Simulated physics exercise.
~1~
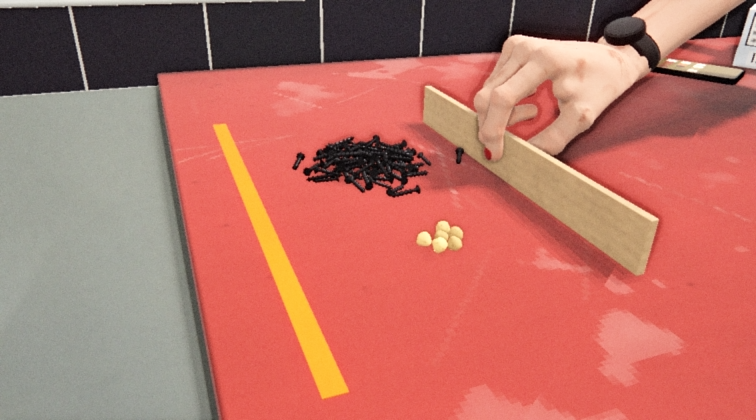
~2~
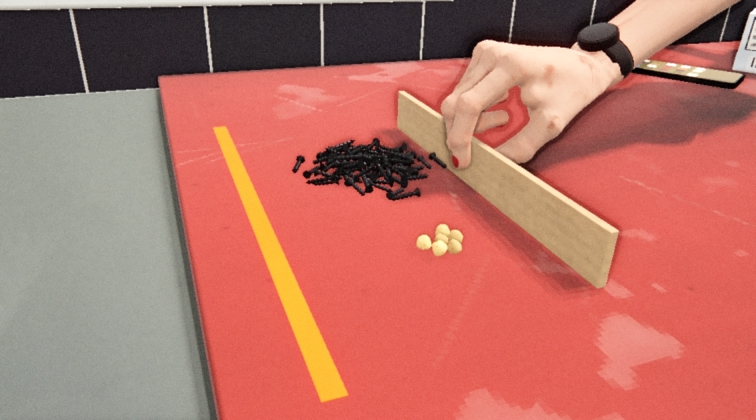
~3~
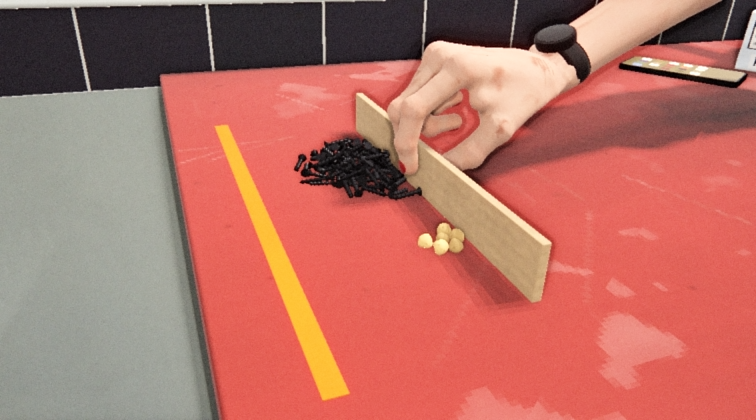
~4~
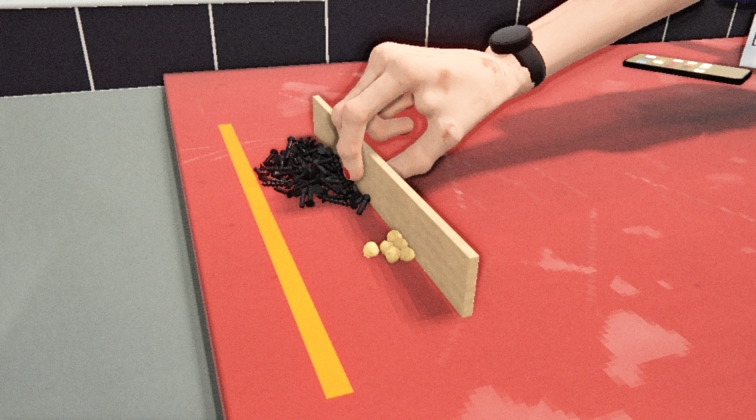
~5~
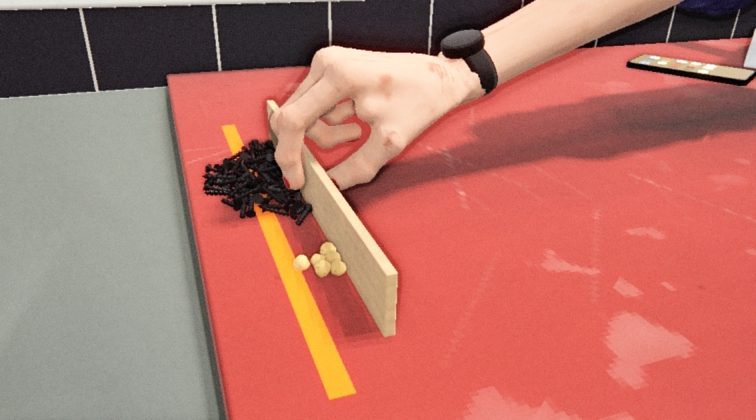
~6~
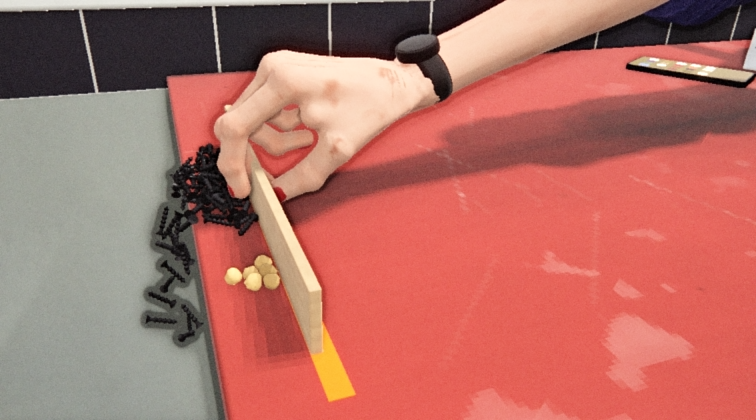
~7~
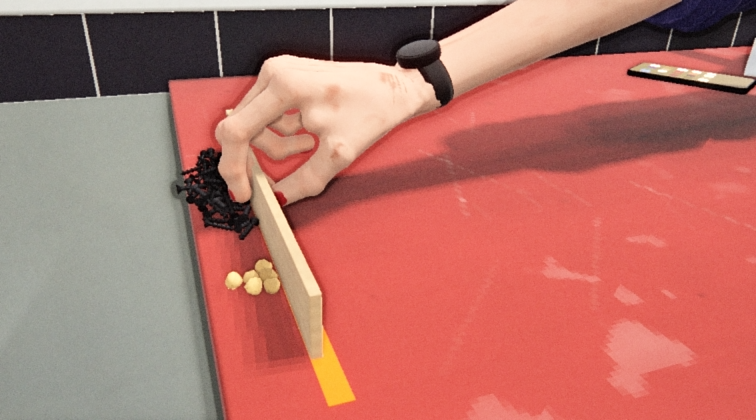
In the video, a hand slides an upright tan card leftward across a red table, pushing a pile of black screws and a few small yellowish pieces until it stops at the orange tape; some screws spill over the edge while the yellowish pieces stay on the table.
